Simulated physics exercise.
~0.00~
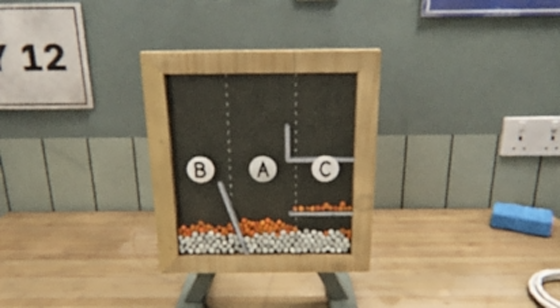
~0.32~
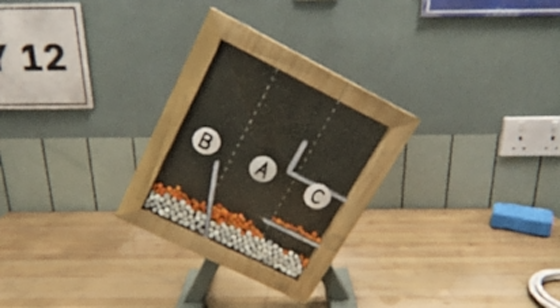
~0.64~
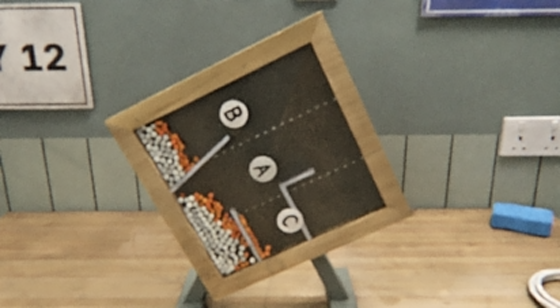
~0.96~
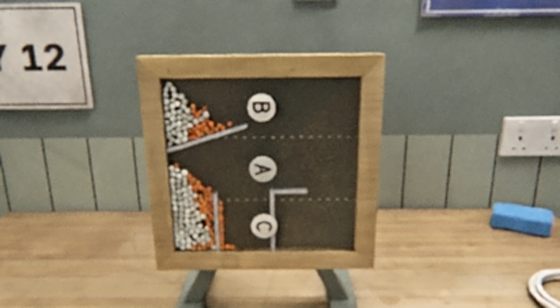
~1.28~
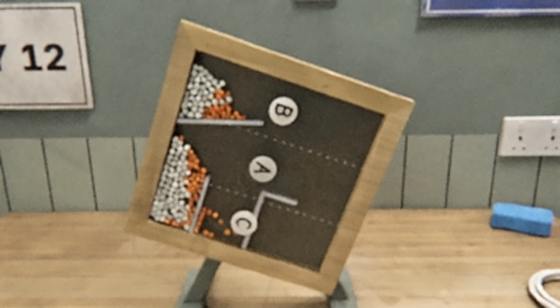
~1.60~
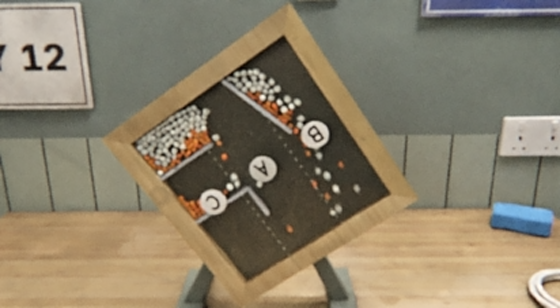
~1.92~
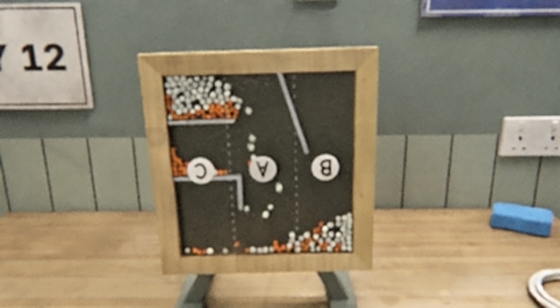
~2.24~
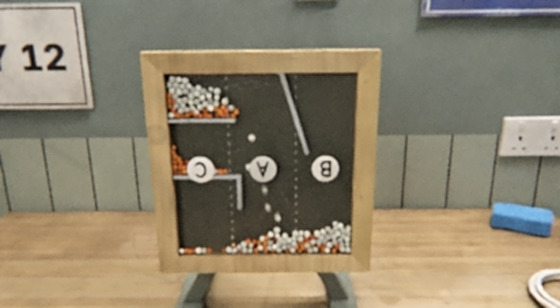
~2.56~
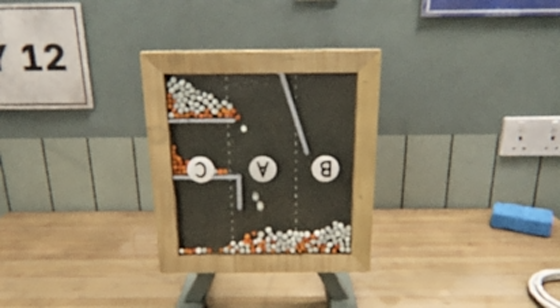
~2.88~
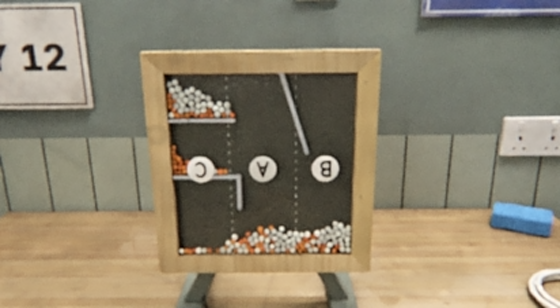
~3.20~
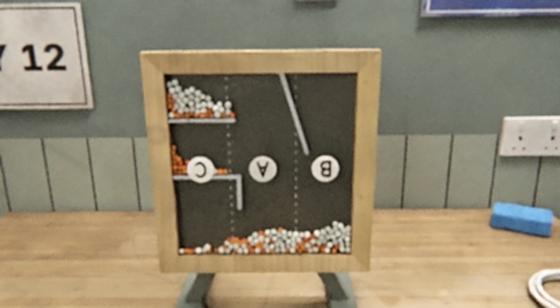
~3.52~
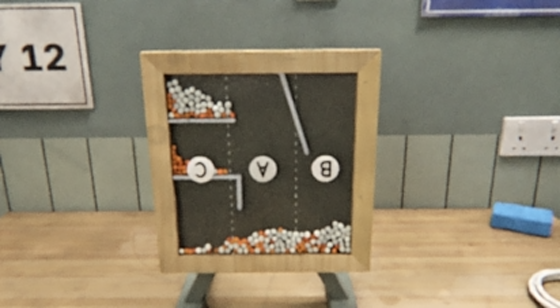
Square wooden-framed case of white and orange beads turning clockwise until upside down, beads spilling past ledges and settling, many left on shelves.
